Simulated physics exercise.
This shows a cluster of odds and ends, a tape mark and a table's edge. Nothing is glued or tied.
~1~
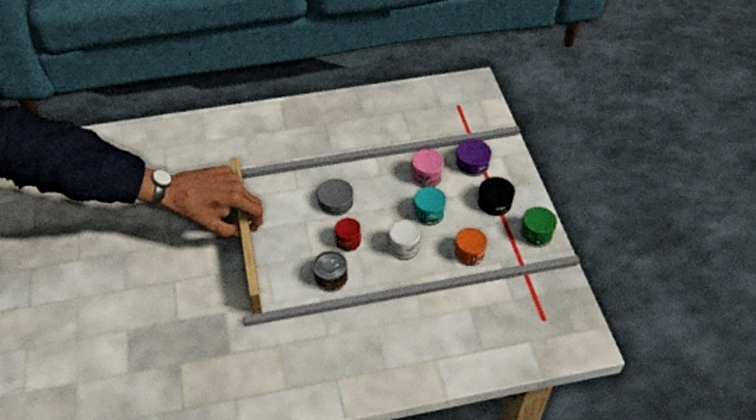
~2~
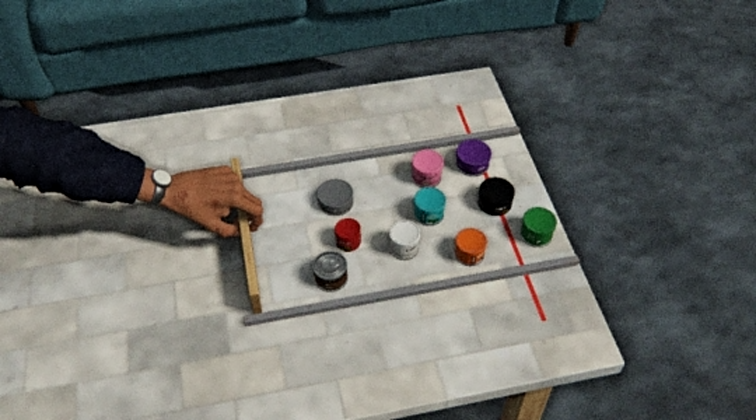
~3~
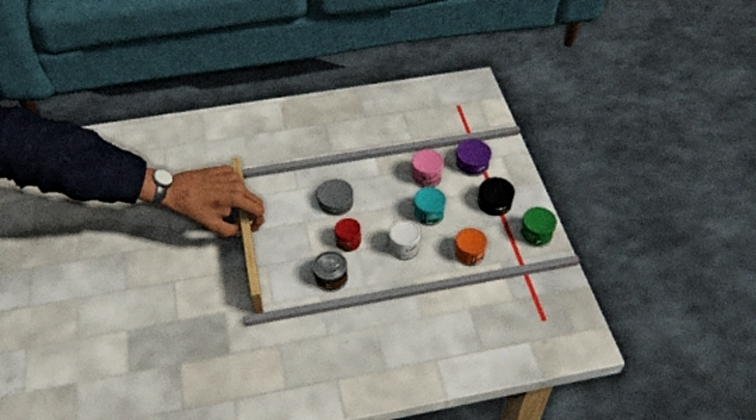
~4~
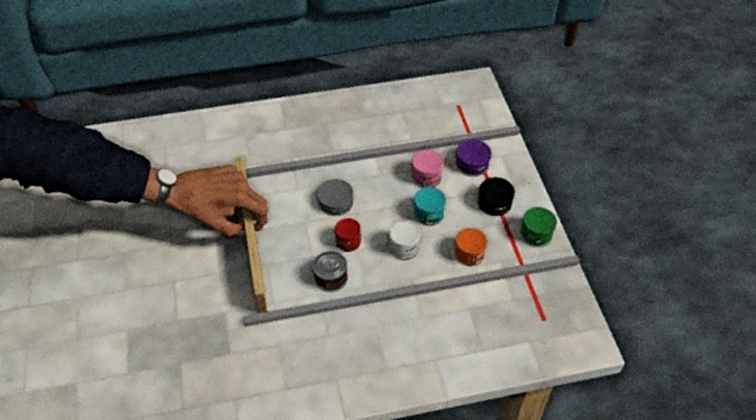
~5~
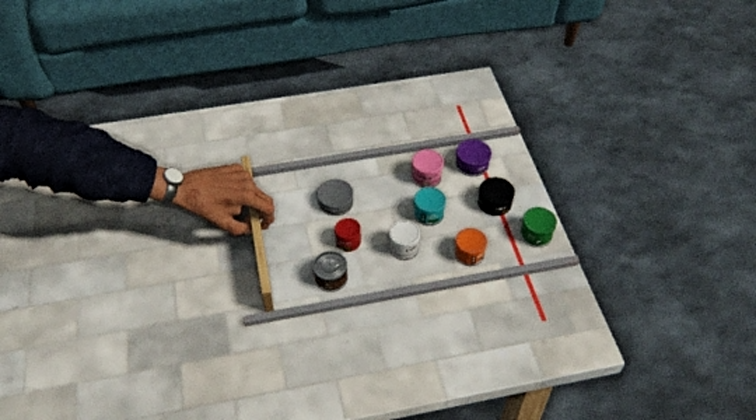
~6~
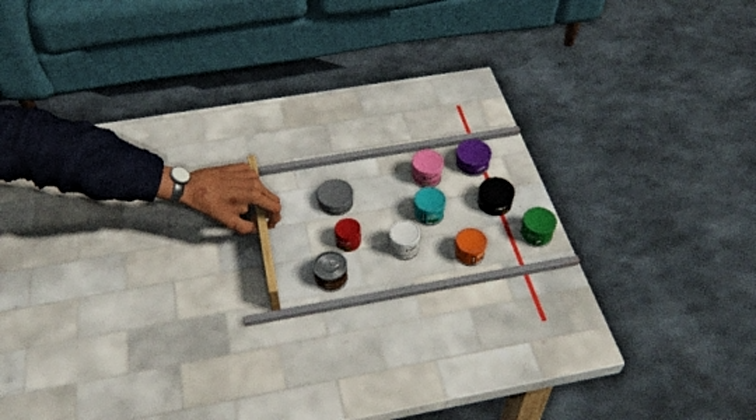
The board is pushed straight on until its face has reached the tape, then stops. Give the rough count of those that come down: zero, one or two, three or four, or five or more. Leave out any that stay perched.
In the end the number that fall off is one or two.
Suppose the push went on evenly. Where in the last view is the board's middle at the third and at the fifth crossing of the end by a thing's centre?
Its middle is around (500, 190) and later (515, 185).
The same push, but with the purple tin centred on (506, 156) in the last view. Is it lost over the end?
From there it remains up.
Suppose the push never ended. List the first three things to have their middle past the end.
They are the black tub, then the green tin, then the purple tin.
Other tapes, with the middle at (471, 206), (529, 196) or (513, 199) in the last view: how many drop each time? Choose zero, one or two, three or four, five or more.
For each place: Not one; 5 or more; three to four.
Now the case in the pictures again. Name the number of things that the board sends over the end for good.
In all, 2 of them.
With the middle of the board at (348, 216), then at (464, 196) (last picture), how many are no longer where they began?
The counts are 3 and 10.
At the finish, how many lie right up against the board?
The number is 4.
Early on, none off yet; green tin at rest near (538, 227); black tub at rest near (496, 197); purple tin at rest near (473, 158).
Finally, the number that fall off is one or two; lost, black tub and green tin.
